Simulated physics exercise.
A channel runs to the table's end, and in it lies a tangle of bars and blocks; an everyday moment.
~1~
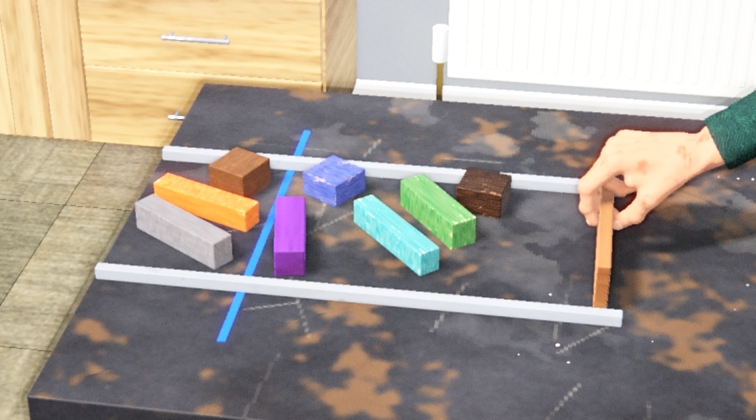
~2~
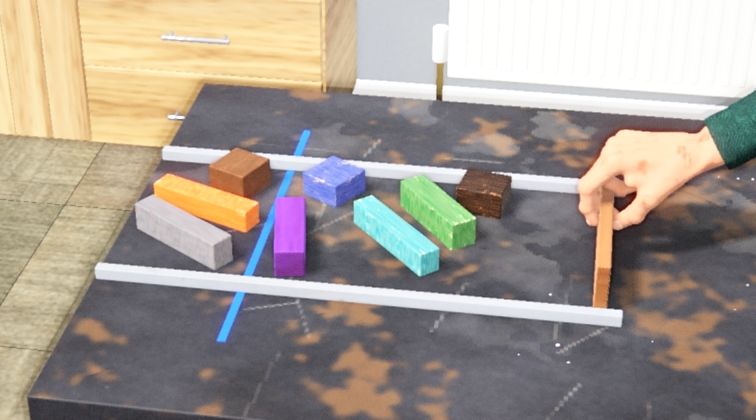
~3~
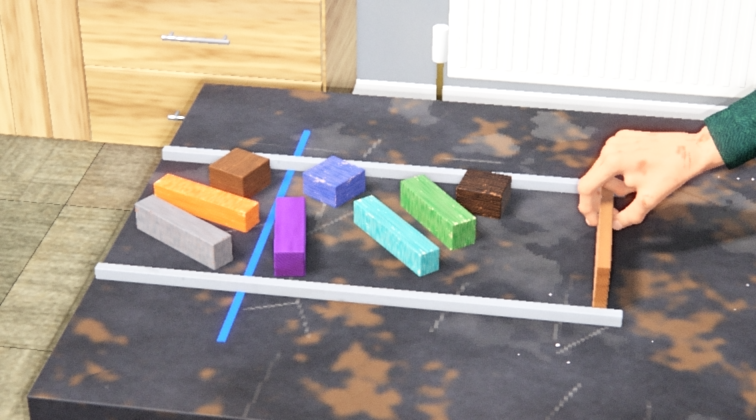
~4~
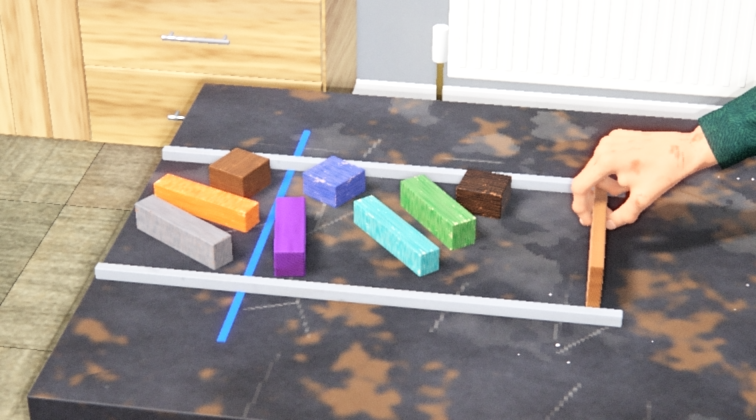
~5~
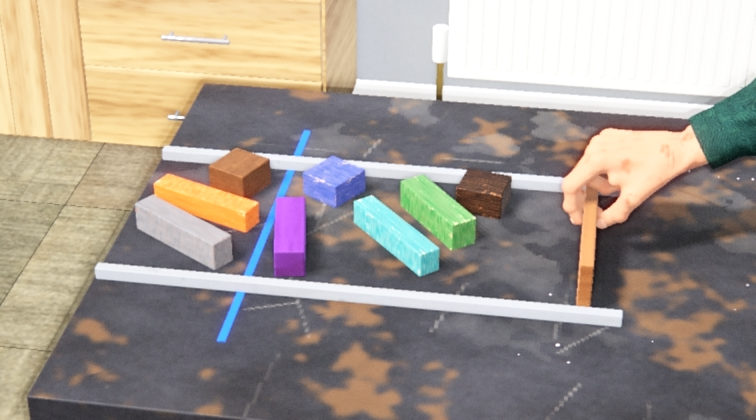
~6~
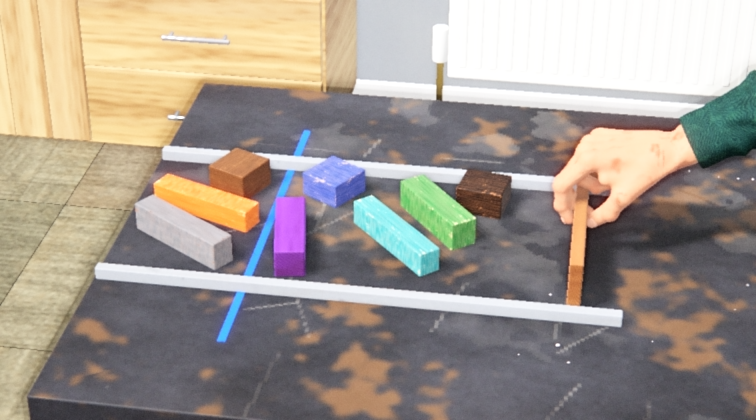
A hand holding an upright wooden board slides it slightly left between two rails, while the coloured bars and blocks stay still.
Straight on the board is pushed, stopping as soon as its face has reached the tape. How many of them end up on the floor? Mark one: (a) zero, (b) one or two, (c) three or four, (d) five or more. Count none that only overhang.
(a) zero.
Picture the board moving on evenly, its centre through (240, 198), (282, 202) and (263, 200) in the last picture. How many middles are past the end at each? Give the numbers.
The counts are 2, 0 and 0, in that order.
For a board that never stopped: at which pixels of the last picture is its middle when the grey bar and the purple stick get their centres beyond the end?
Around (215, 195) first and around (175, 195) second.
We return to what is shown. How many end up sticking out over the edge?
1 overhanging.
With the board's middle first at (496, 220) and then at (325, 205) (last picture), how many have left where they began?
Tally: 1; 7.
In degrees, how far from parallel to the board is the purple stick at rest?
Angle: Close to 35 degrees.
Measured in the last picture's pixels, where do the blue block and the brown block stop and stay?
Final centres, first then second: (221, 165), (173, 169).
Soon after, none off yet; grey bar at rest near (183, 231); orange bar at rest near (206, 203); brown block at rest near (240, 175).
At rest, the number that fall off is zero.
